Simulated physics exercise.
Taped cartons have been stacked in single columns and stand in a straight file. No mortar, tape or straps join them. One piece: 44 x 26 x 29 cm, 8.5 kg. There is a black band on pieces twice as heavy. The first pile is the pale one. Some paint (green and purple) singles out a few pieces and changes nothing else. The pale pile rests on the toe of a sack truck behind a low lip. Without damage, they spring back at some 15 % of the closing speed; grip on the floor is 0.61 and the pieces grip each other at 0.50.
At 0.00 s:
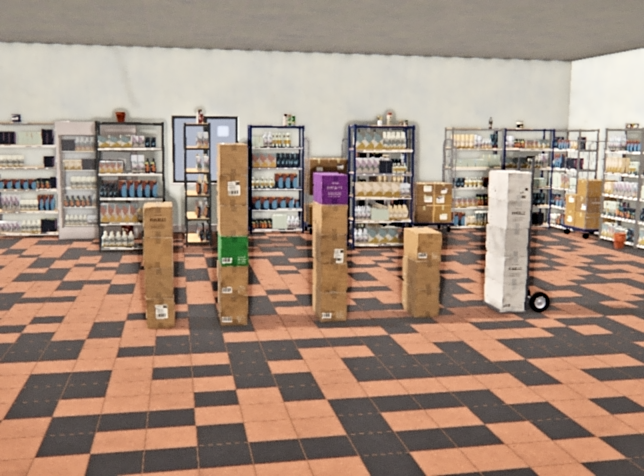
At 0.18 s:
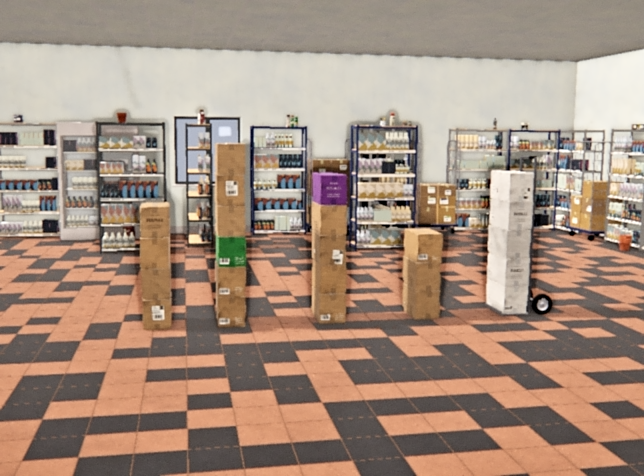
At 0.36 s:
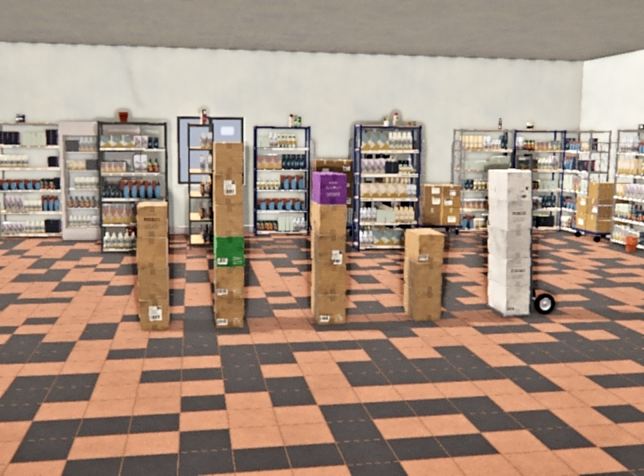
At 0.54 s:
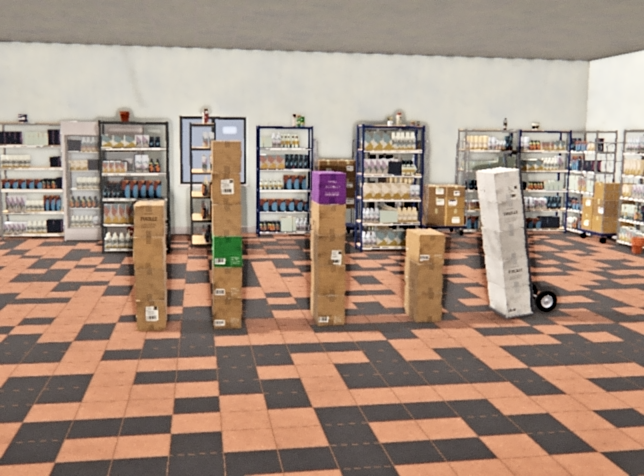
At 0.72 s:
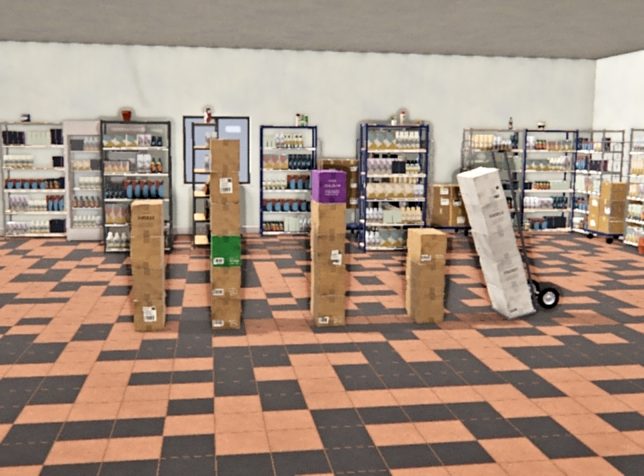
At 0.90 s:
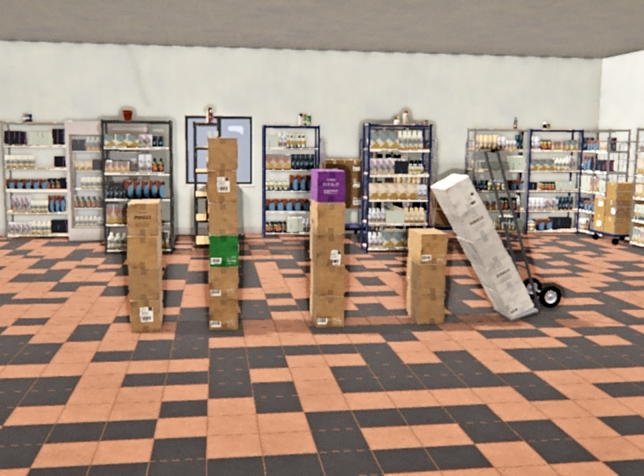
A tall pale stack on a hand truck at the right stands upright, then leans steadily left toward four still columns of brown cartons, one with a green band and one with a purple top, as the truck tilts too.
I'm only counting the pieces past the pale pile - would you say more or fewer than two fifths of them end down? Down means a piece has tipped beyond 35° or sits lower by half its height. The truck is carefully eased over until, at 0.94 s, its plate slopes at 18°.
I would say more.
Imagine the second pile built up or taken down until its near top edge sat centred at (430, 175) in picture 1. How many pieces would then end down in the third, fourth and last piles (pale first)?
Down by pile: Third 5, fourth 6, last 4.
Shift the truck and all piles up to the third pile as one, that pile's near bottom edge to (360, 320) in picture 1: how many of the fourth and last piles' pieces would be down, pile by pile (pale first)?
Then fourth 5, last 4.
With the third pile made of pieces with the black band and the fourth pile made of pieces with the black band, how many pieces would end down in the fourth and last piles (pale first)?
Then fourth 0, last 0.
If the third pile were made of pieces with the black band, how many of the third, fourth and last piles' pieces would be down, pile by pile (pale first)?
Down at the end: Third pile 0, fourth pile 0, last pile 0.
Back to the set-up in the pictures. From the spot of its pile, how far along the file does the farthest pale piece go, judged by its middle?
About 190 cm along the file.
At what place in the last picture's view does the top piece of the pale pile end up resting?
Look for the top piece around pixel (333, 290).
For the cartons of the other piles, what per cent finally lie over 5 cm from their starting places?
It works out to 95 percent.
After 1.44 s, 5 of the pale pile down; none of the 18 other cartons down, 4 disturbed.
After 3.06 s, 5 of the pale pile down; 7 of the 18 other cartons down; green carton 9° from how it stood; purple carton 8° from how it stood, 24 cm lower.
After 3.96 s, 5 of the pale pile down; 16 of the 18 other cartons down; green carton on its side; purple carton 49° from how it stood, 68 cm lower.
In the end (5.6 s), 5 of the pale pile down; 16 of the 18 other cartons down; green carton upside down; purple carton 49° from how it stood, 68 cm lower. That is 89 per cent. From the last view, middles, green carton near (120, 287), purple carton near (185, 259).
